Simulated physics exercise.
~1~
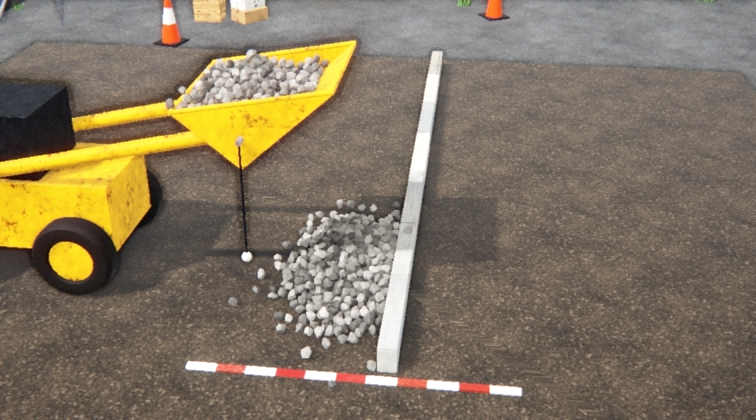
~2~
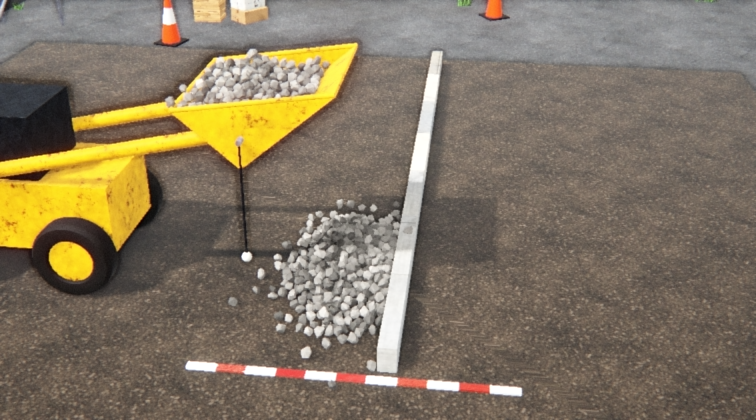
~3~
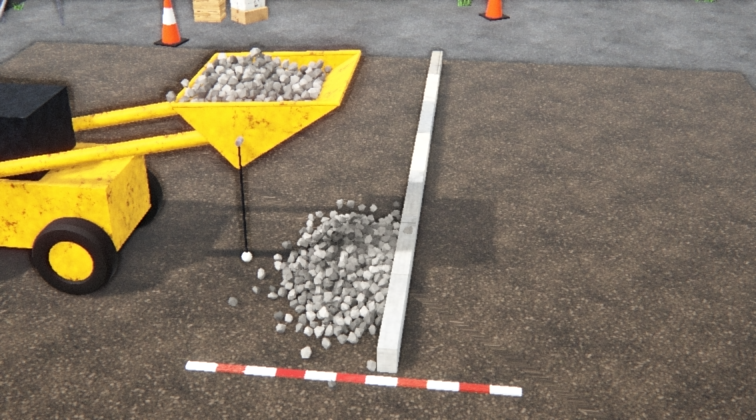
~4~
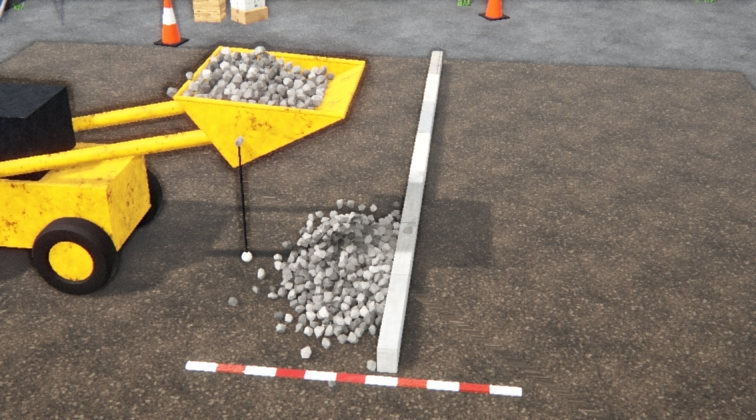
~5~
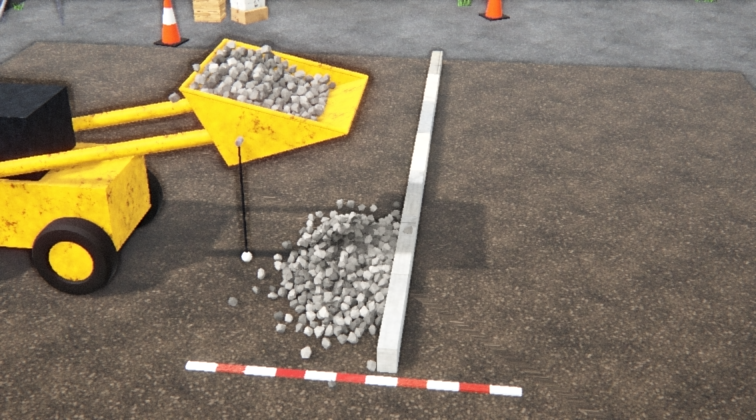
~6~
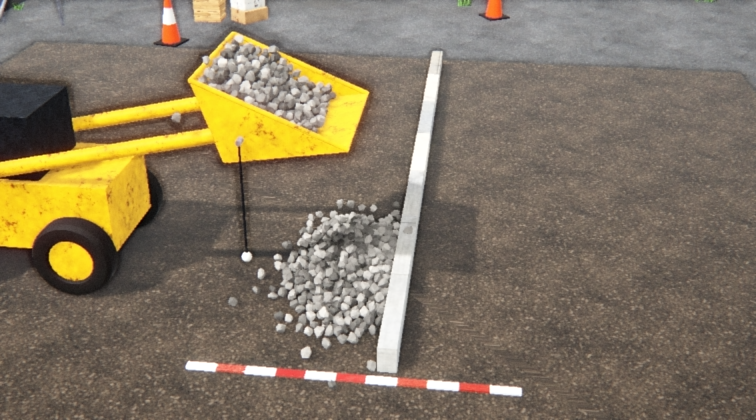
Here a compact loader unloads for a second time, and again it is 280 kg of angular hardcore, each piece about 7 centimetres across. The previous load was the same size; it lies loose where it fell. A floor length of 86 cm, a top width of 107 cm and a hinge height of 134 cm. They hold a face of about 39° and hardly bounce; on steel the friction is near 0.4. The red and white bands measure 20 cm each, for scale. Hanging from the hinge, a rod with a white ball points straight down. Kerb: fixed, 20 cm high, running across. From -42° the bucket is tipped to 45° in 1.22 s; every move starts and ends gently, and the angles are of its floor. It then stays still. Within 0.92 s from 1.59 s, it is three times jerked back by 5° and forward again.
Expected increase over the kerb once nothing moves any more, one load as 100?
About 17 in every hundred.
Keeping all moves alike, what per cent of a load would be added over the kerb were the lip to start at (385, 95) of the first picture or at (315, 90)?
About 70 per cent for the first, 5 per cent for the second.
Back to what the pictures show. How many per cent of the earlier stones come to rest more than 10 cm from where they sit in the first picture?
I'd put it at about 0 per cent.
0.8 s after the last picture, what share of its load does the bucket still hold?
Reading: Near 55 % of the load.
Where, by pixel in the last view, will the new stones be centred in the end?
Around (373, 252).
Then, 0.4 s after the last picture the floor is at 32°; in per cent of one load, 100 in the bucket, 100 on this side of the kerb; the foremost stones are at (394, 255).
Then, 0.8 s after the last picture the floor is at 45°; in per cent of one load, 53 in the bucket, 147 on this side of the kerb; the foremost stones are at (394, 255).
Then, 2.5 s after the last picture the floor is at 45°; in per cent of one load, 0 in the bucket, 183 on this side of the kerb, 17 over the kerb; the foremost stones are at (535, 282).
Then, 4.9 s after the last picture the floor is at 45°; in per cent of one load, 0 in the bucket, 183 on this side of the kerb, 17 over the kerb; the foremost stones are at (535, 282). Net gain over the kerb, 17.
